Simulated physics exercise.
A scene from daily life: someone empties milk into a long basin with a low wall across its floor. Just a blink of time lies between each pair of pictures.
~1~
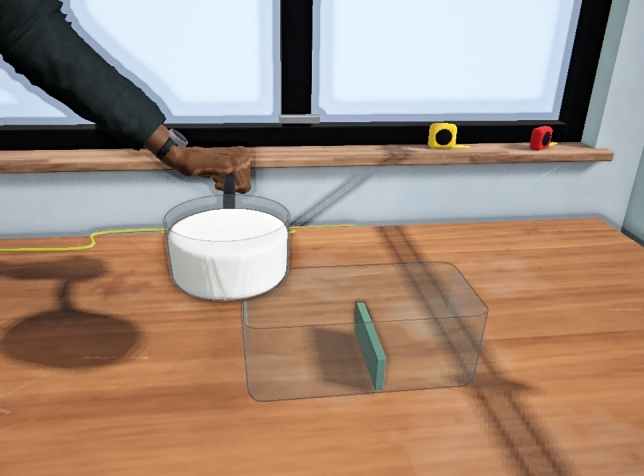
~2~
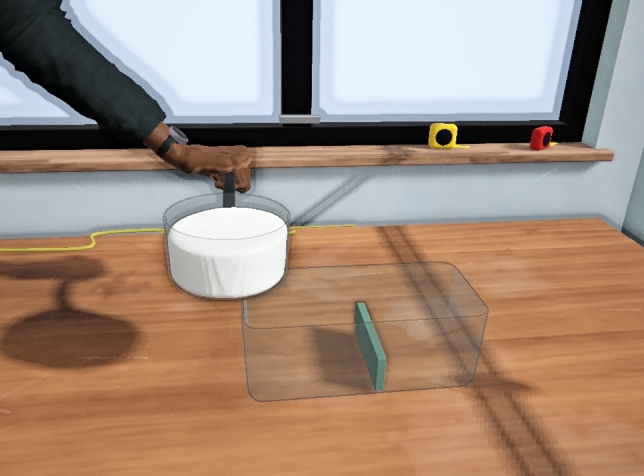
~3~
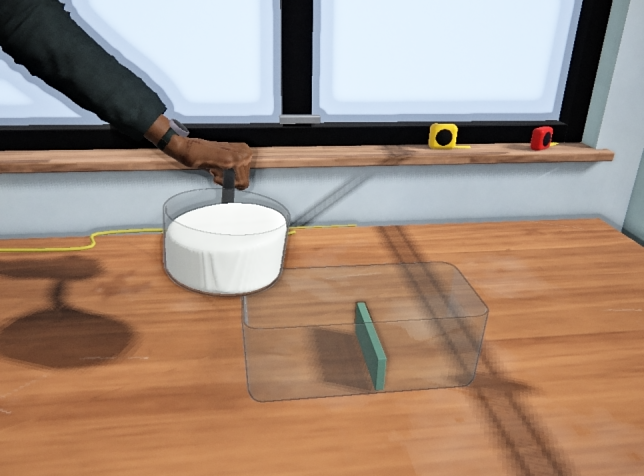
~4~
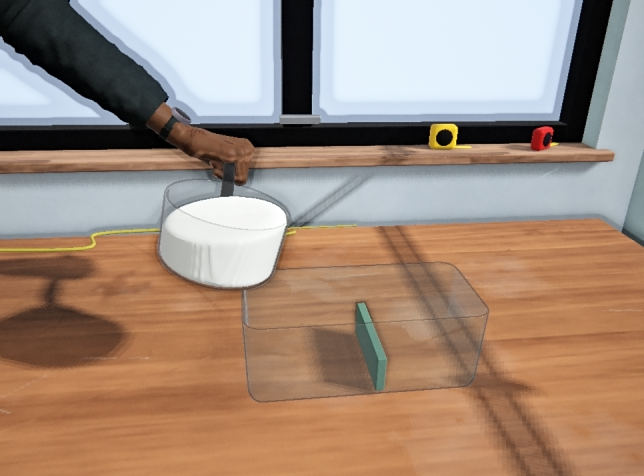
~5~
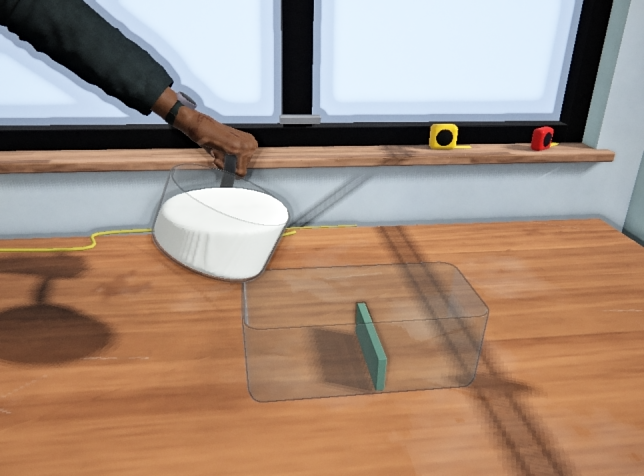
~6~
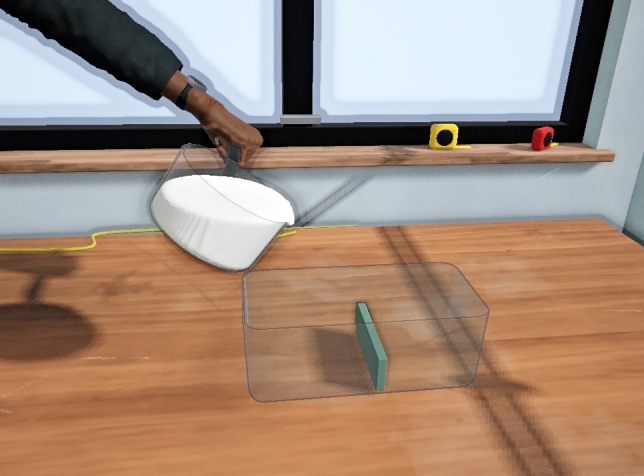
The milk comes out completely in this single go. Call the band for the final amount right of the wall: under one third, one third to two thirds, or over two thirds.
Band: One third to two thirds.
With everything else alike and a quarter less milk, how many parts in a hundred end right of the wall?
I'd reckon close to 50 %.
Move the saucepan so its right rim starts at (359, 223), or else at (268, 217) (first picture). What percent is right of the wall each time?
65 and 25 per cent.
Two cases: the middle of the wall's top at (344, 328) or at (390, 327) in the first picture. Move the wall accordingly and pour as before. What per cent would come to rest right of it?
Roughly 65 per cent first and roughly 20 per cent second.
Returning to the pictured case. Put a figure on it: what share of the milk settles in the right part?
Something like 50 per cent, roughly.
A moment on, the saucepan is tipped right over and 42 per cent is still to pour, 8 is left of the wall and 0 right of it.
Next, the saucepan is tipped right over and 3 per cent is still to pour, 17 is left of the wall and 66 right of it.
Then the saucepan is tipped right over and 0 per cent is still to pour, 26 is left of the wall and 38 right of it.
Later the saucepan is tipped right over and 0 per cent is still to pour, 40 is left of the wall and 52 right of it.
At rest 43 per cent lies left of the wall, 49 right of it and 8 outside.
